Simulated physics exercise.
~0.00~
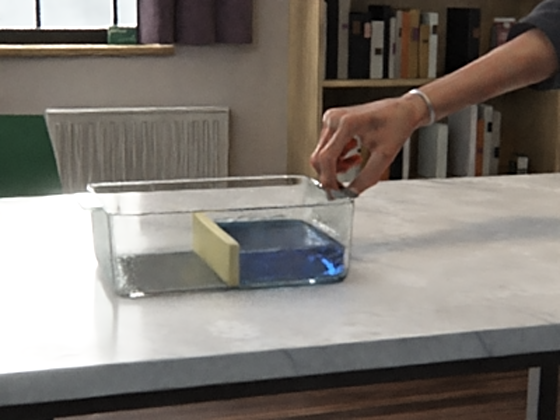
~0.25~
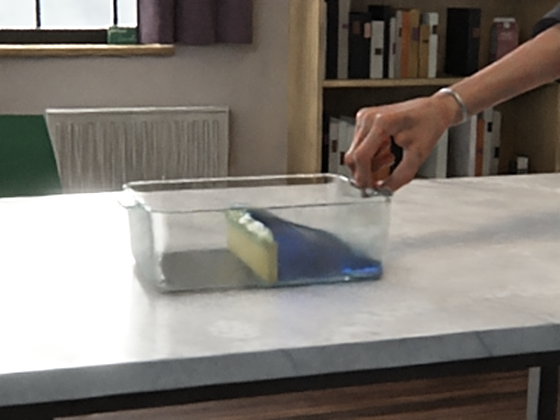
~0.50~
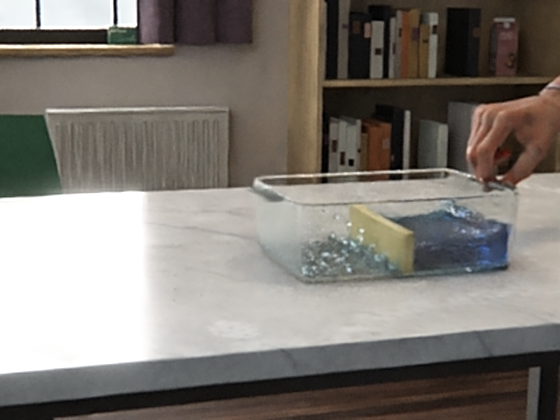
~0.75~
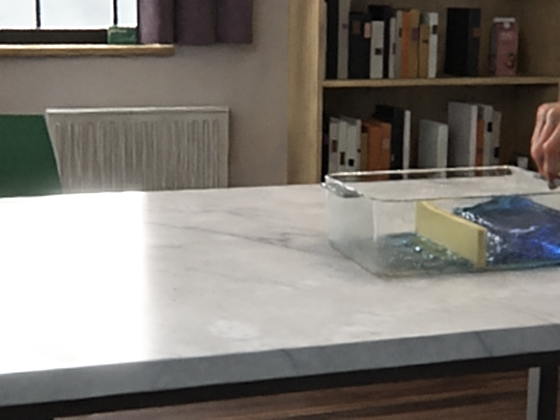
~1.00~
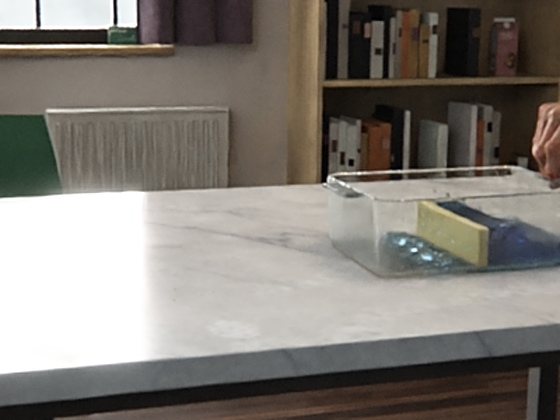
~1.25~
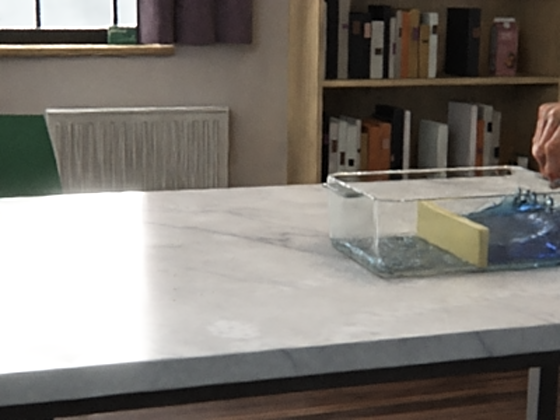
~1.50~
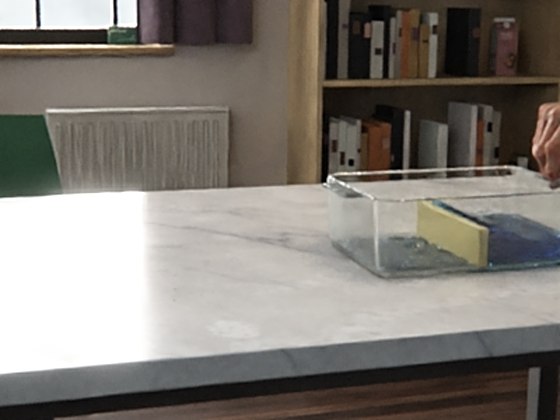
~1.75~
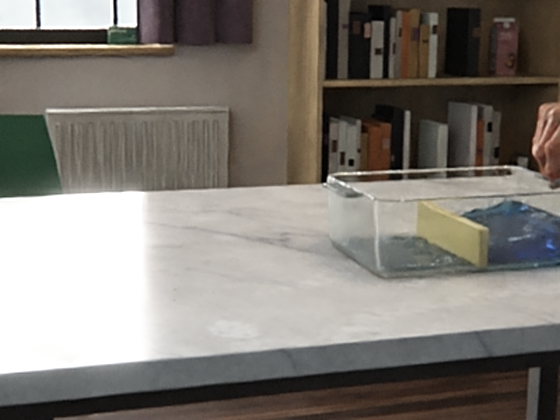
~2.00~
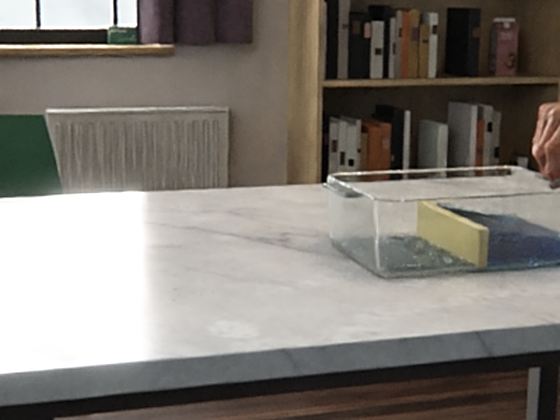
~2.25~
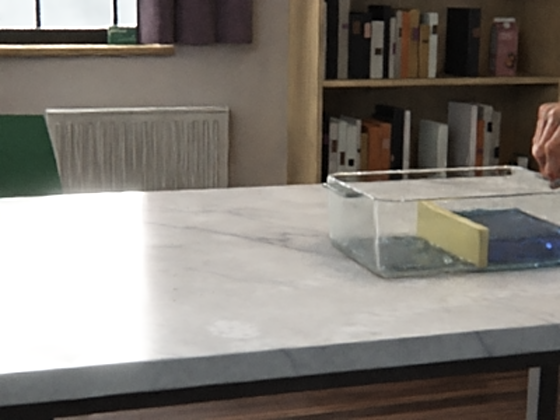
On a table, a hand pulls a clear divided tub right, sloshing some blue water left.
